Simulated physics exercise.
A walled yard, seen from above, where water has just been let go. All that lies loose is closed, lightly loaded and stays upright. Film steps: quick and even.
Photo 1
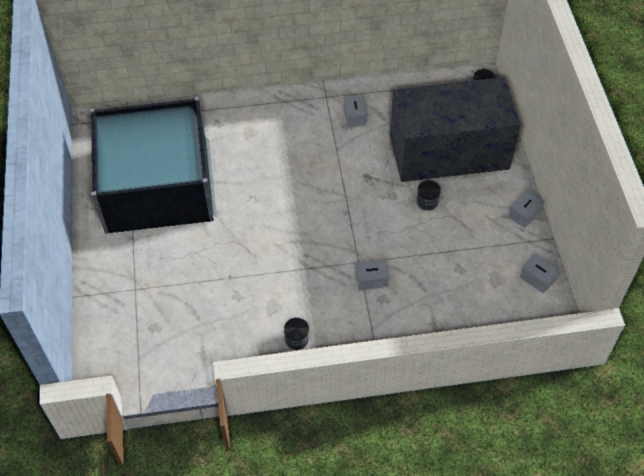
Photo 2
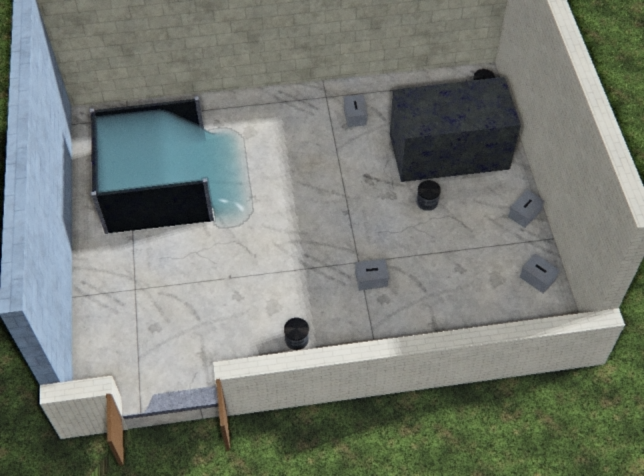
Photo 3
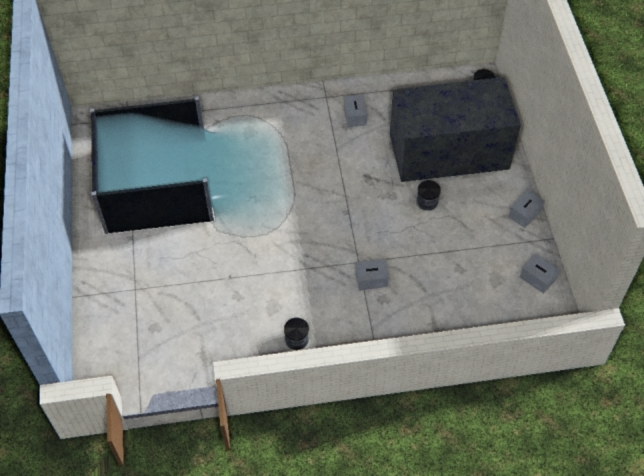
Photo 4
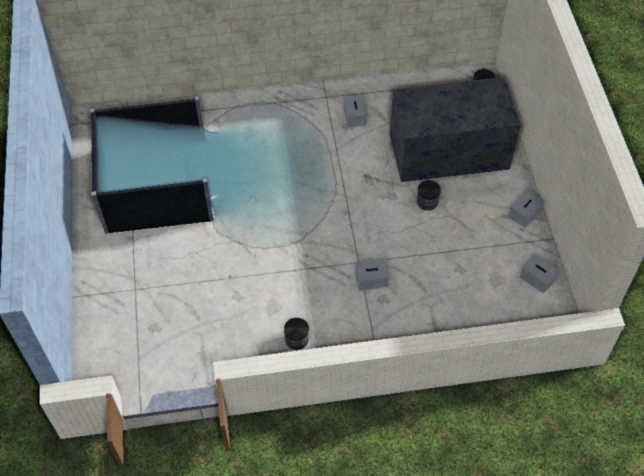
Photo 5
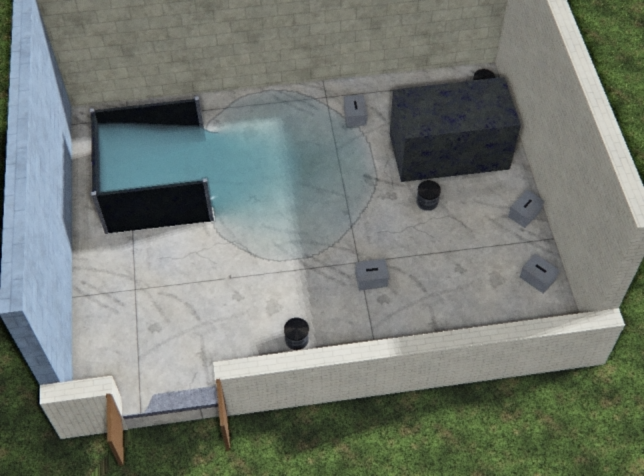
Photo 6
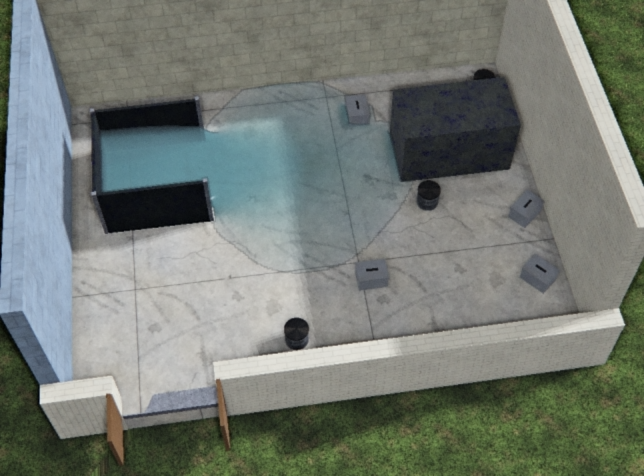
A walled yard with a pale, cracked stone floor and grass outside is seen from high above by a still camera. A dark-sided tank of blue-green water stands at the left, a large dark block at the upper right, with small grey boxes and black cylinders scattered around. Water pours from the tank's right side and spreads rightward in a widening, thinning sheet, while the boxes and cylinders stay still.
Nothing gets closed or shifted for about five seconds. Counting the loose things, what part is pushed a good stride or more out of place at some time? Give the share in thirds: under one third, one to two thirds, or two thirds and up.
Two thirds and up.
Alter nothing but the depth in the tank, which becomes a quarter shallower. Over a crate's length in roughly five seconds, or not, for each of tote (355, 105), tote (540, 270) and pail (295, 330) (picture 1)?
Per item, in order: Cleared the mark; cleared the mark; missed the mark.
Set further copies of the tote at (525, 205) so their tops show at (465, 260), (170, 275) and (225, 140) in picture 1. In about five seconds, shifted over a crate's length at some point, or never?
Per listing: Cleared out, largely stays, cleared out.
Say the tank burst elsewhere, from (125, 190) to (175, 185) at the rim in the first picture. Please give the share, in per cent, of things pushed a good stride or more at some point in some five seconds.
About 30 %.
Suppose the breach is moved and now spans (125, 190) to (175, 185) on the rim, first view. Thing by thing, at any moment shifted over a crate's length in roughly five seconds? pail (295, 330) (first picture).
For that one: It covered the distance.
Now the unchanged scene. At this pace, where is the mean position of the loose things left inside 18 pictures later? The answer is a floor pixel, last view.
Close to pixel (455, 244).
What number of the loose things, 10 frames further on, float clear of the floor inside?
That makes 5.
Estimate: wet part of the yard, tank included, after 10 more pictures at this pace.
Estimate: Close to 65 in a hundred.
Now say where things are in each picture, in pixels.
A tote at (355, 106), on the bottom; a pail at (484, 77) rests on the ground; 0 of 7 have shifted, in the first picture.
A tote at (355, 106) rests on the ground; a pail at (484, 77) rests on the ground; 0 of 7 have shifted, in the second picture.
A tote at (355, 106) rests on the ground; a pail at (484, 77), on the bottom; 0 of 7 have shifted, in the third picture.
A tote at (355, 106), on the bottom; a pail at (484, 77) rests on the ground; 0 of 7 have shifted, in the fourth picture.
A tote at (355, 106), on the bottom; a pail at (484, 77) rests on the ground; 0 of 7 have shifted, in the fifth picture.
A tote at (357, 105), on the bottom; a pail at (484, 77) rests on the ground; 0 of 7 have shifted, in the sixth picture.
A moment on, 1 of 7 are well off their spots; 0 afloat.
Next, 3 of 7 are well off their spots; 5 afloat.
Later, 6 of 7 are well off their spots; 6 afloat.
In the end, 6 of 7 are well off their spots, and 6 have been at some point; 6 afloat.
